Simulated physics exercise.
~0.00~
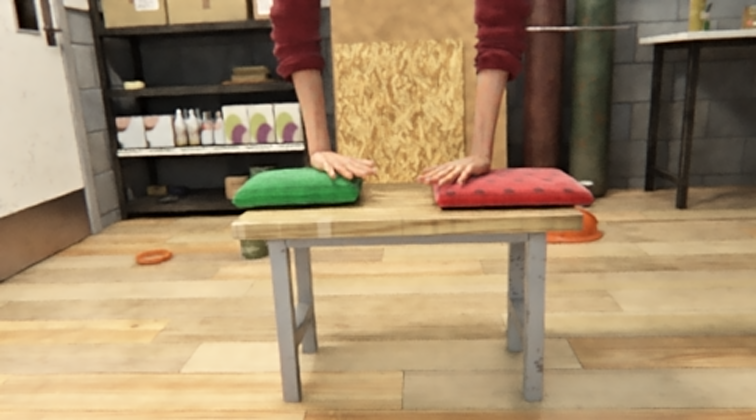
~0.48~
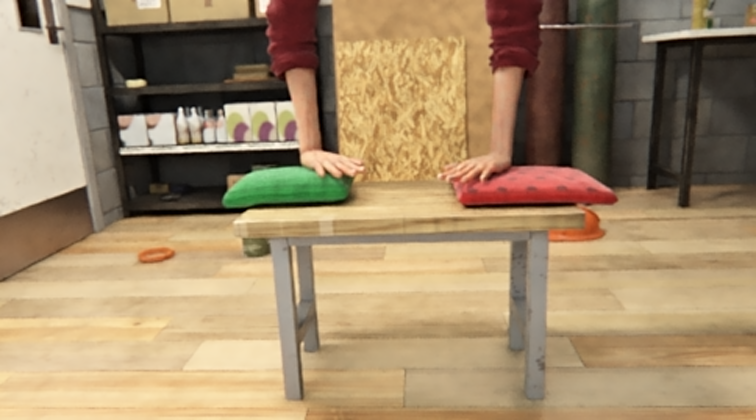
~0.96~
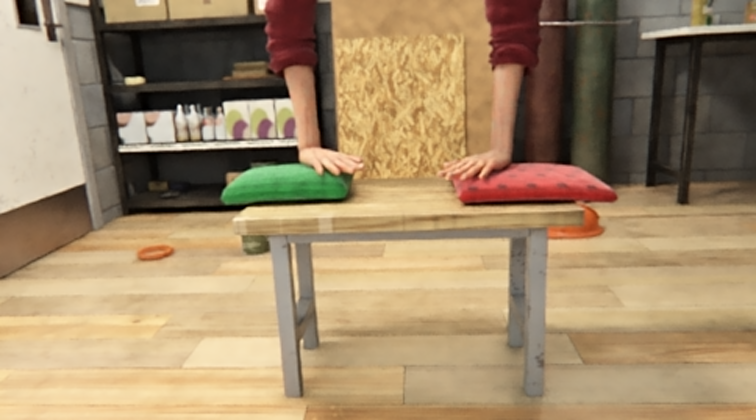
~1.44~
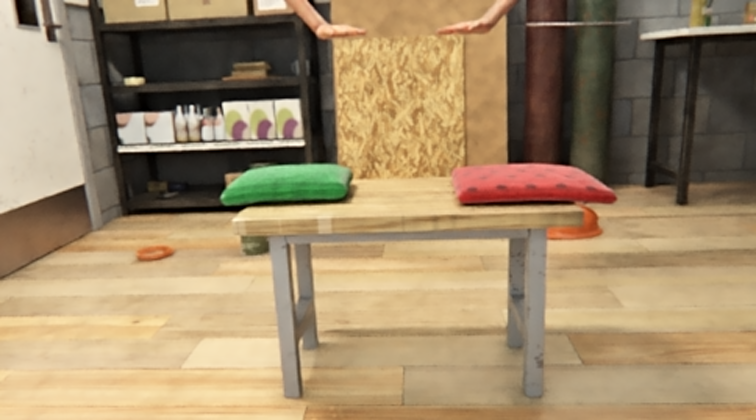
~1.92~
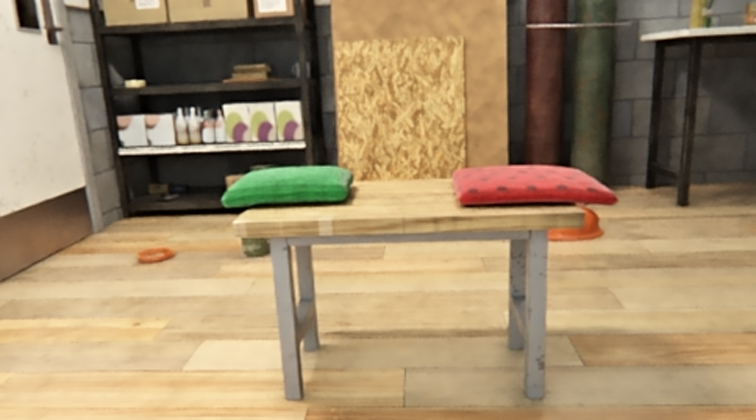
A person in dark red sleeves presses both hands on two cushion-like pads at opposite ends of a low wooden-topped table with grey legs, seen from the front in a workshop-like room with shelves behind. The green one lies on the left and the red one on the right. The hands slide them slightly apart, the green to the left and the red to the right, until both jut past the table's ends. The hands then lift away and leave the view. Both pads stay resting on the table, unmoved.
